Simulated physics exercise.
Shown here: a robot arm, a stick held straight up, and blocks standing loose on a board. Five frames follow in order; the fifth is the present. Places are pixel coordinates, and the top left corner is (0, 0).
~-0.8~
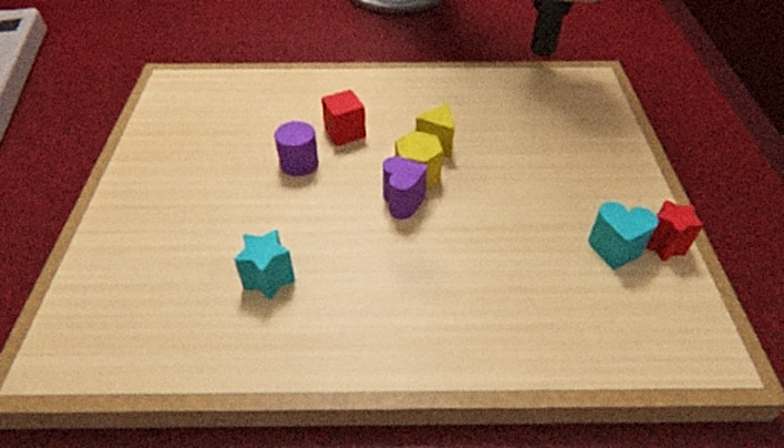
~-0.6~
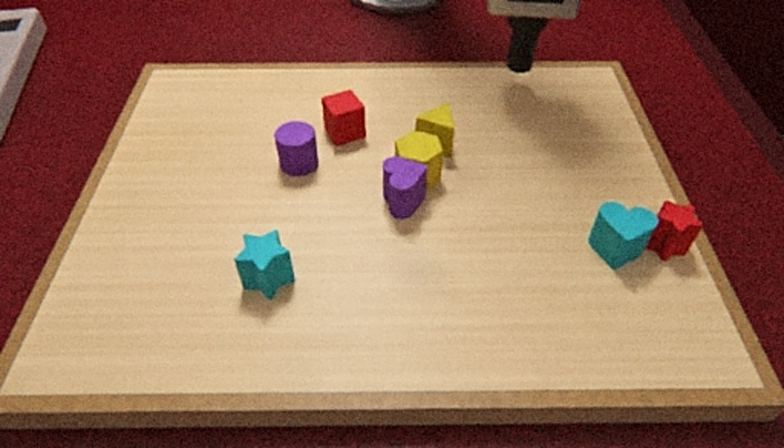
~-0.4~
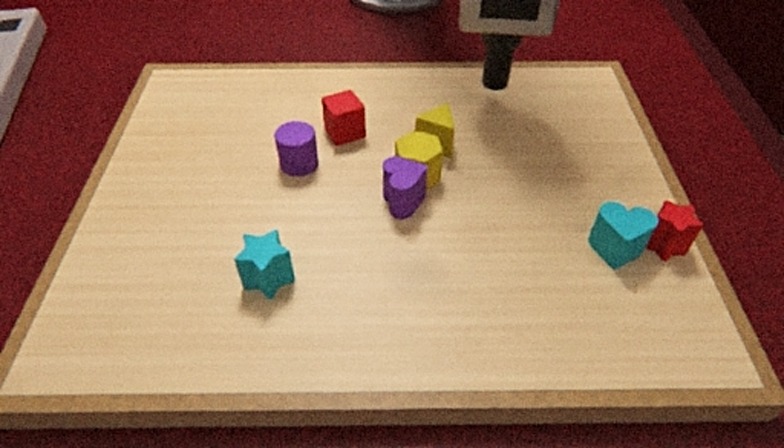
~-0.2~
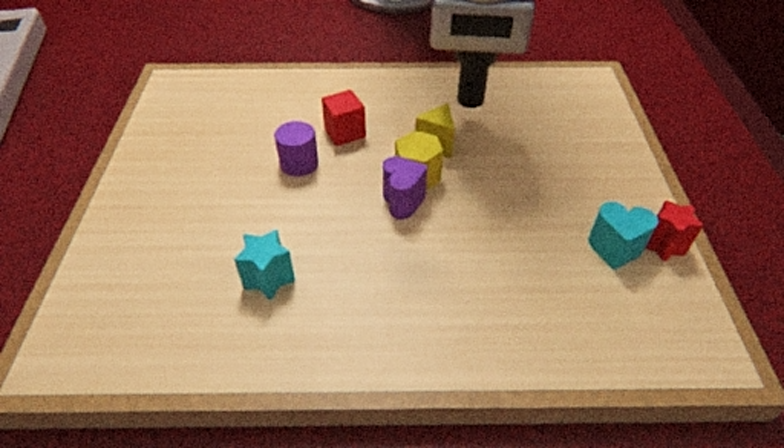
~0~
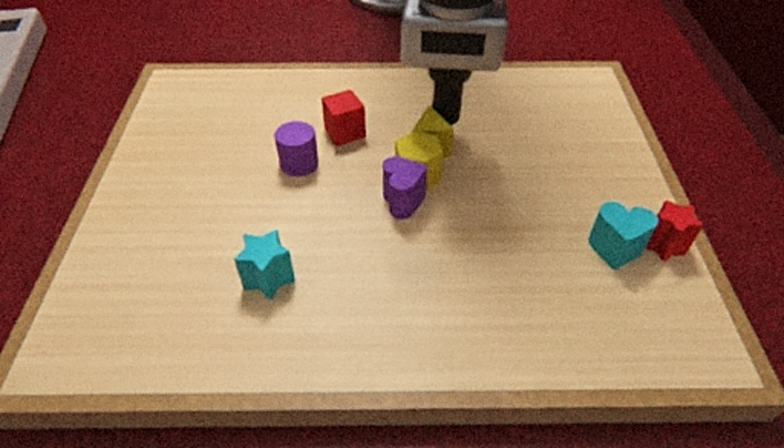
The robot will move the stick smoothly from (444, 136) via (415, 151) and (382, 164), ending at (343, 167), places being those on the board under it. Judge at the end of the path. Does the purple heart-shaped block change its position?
Going by the path, yes.
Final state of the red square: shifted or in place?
It sits in its place.
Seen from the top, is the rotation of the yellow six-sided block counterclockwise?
Answer: Yes.
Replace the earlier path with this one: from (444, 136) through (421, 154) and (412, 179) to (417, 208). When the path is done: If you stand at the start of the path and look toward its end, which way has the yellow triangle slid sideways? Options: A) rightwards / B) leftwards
I choose A.
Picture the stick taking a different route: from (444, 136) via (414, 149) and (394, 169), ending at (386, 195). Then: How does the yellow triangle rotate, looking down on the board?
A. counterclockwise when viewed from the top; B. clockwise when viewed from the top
B (clockwise when viewed from the top)
On the path given first. One third of the way, stick at (416, 133); purple heart-shaped block at (402, 175); yellow six-sided block at (415, 148), turned 20° anticlockwise; yellow triangle at (389, 126).
Two thirds of the way, stick at (381, 146); purple heart-shaped block at (402, 182); yellow six-sided block at (408, 153), turned 50° anticlockwise; yellow triangle at (352, 134), turned 25° clockwise.
At the end, stick at (342, 149); purple round block at (272, 132); red square unmoved; purple heart-shaped block at (402, 182); yellow six-sided block at (408, 153), turned 50° anticlockwise; yellow triangle at (312, 137), turned 20° clockwise.
